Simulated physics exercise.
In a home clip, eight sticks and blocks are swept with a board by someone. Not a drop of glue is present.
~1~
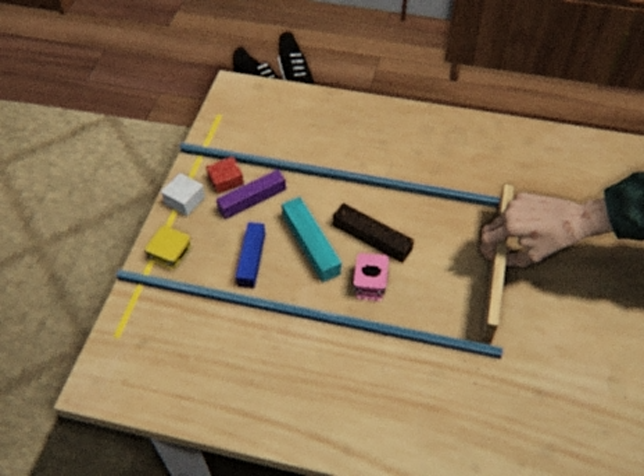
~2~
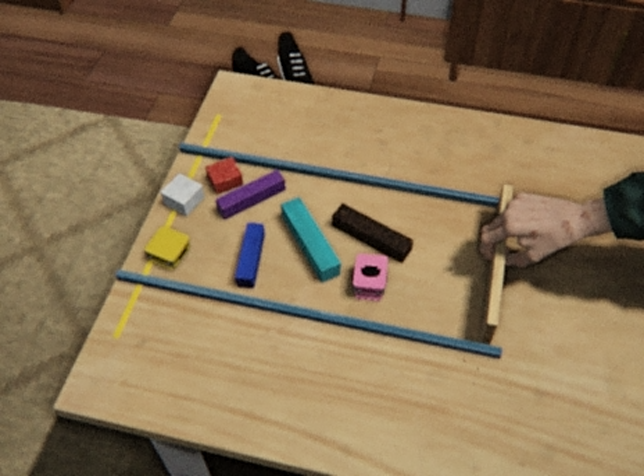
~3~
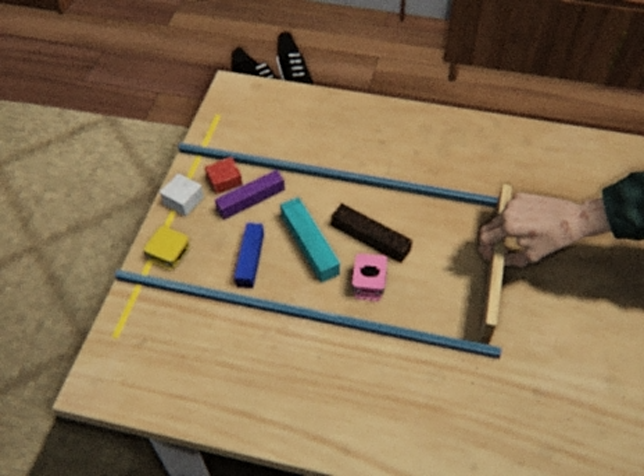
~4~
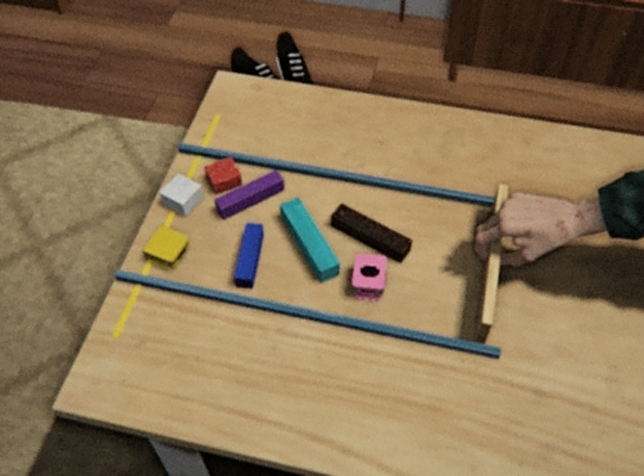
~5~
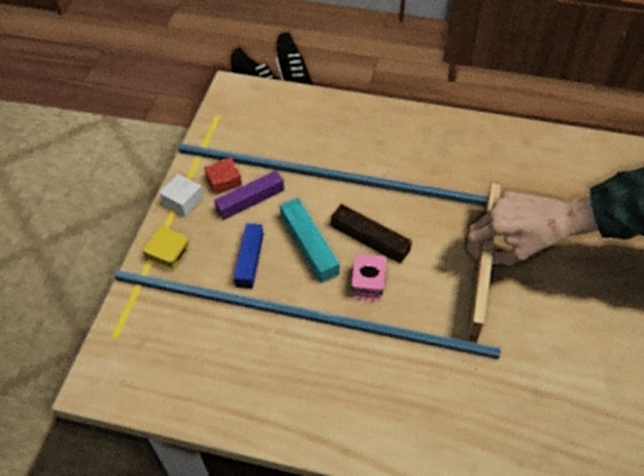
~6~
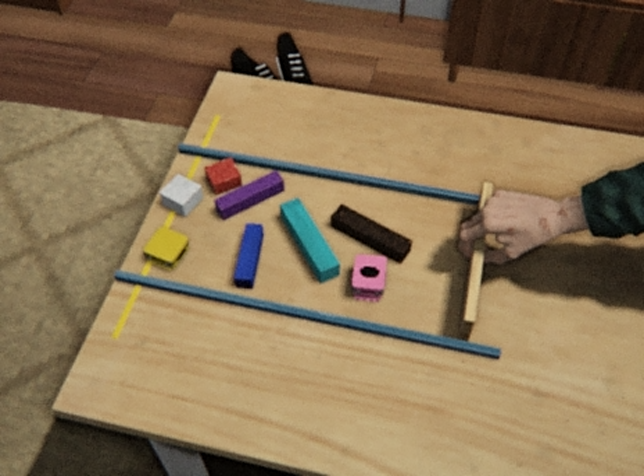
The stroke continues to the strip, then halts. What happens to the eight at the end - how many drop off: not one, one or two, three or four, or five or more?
The count that comes down will most likely be five and up.
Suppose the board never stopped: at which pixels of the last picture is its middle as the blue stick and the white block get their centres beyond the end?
When the blue stick crosses, the middle is near (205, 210); when the white block crosses, near (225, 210).
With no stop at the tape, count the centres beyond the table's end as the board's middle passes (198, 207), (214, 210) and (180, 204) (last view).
The numbers past the end are 4, 2 and 6.
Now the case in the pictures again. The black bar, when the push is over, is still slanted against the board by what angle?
Roughly 0° out of line.
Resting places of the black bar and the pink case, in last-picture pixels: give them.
I'd put one at around (176, 179) and the other at around (143, 234).
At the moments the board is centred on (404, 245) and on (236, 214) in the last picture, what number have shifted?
Counting first: 1, next 8.
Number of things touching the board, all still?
That number would be 2.
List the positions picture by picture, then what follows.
The first frame shows white block (184, 195); yellow case (169, 249); red block (225, 175); board (498, 262); tape (174, 213).
The second frame shows yellow case (169, 249); turquoise stick (310, 239).
The third frame shows red block (224, 176); purple bar (250, 195).
The fourth frame shows white block (182, 195); blue stick (250, 255).
The fifth frame shows yellow case (168, 250); pink case (369, 278).
The sixth frame shows white block (182, 195); yellow case (168, 250); red block (223, 176); board (476, 259); tape (172, 214).
Soon after, none off yet; white block at rest near (182, 195); yellow case at rest near (168, 250); red block at rest near (223, 176).
Then, none off yet; white block moved about its own width near (152, 184); yellow case tipped a little near (119, 237); red block moved about its own width near (182, 164).
At rest, the number that fall off is five or more; fallen, turquoise stick, blue stick, purple bar, red block, yellow case and white block.
